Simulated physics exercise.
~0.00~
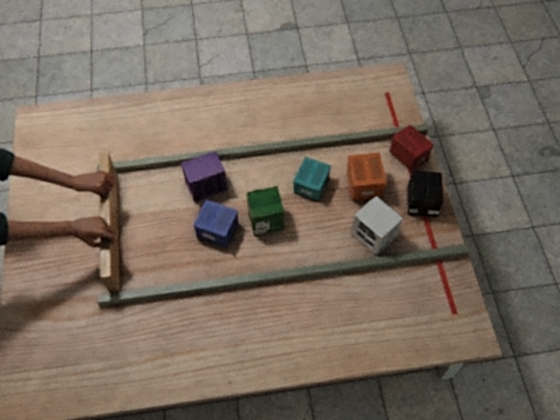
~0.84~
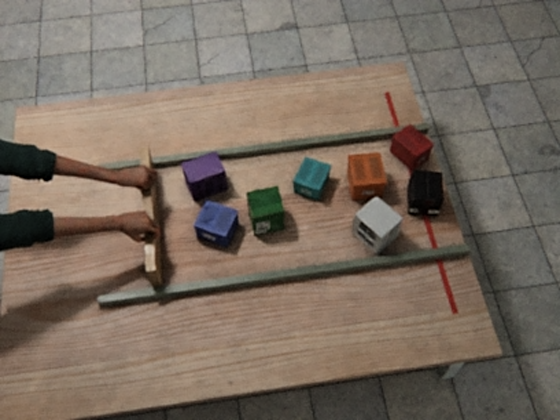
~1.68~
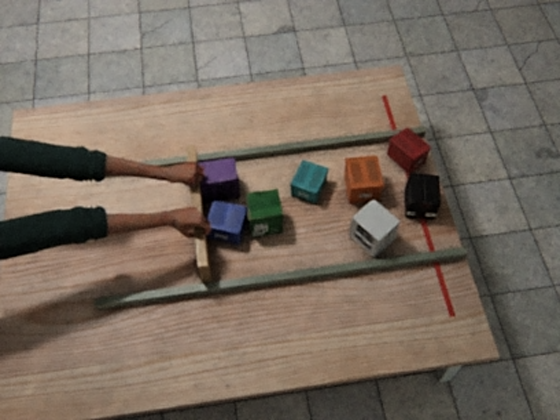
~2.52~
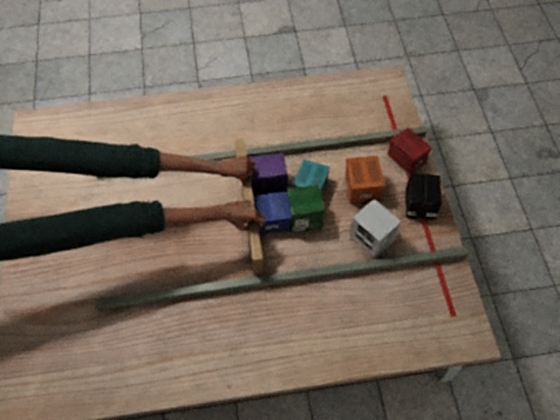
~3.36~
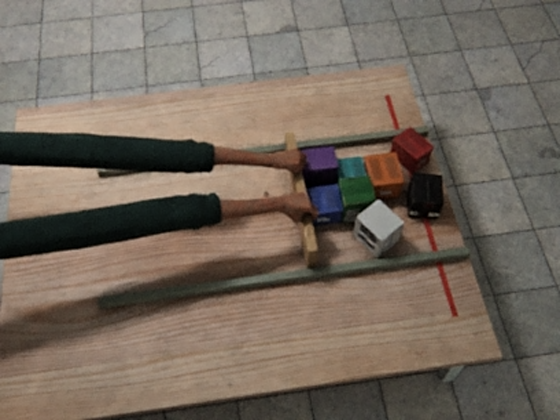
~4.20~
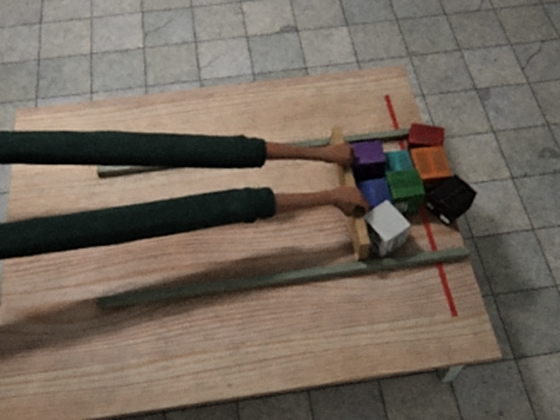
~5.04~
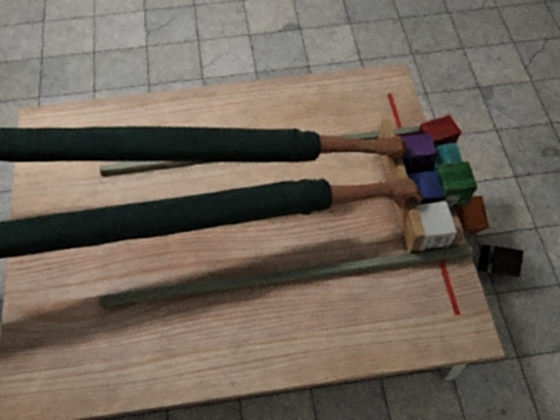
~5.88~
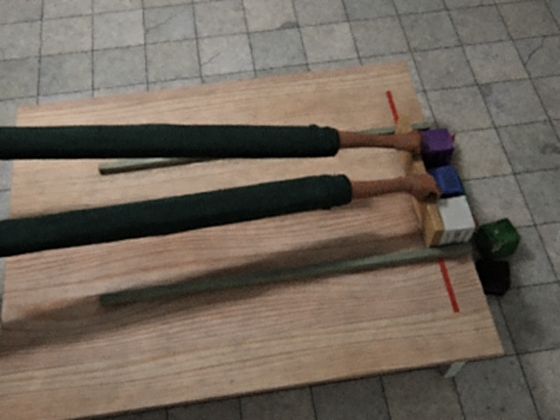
On a wooden table, two hands slid a plank steadily to the right, gathering scattered colored boxes into a cluster and pushing them past the red tape, until the black, orange, red, turquoise and green ones went over the edge, leaving purple, blue and white by the plank.
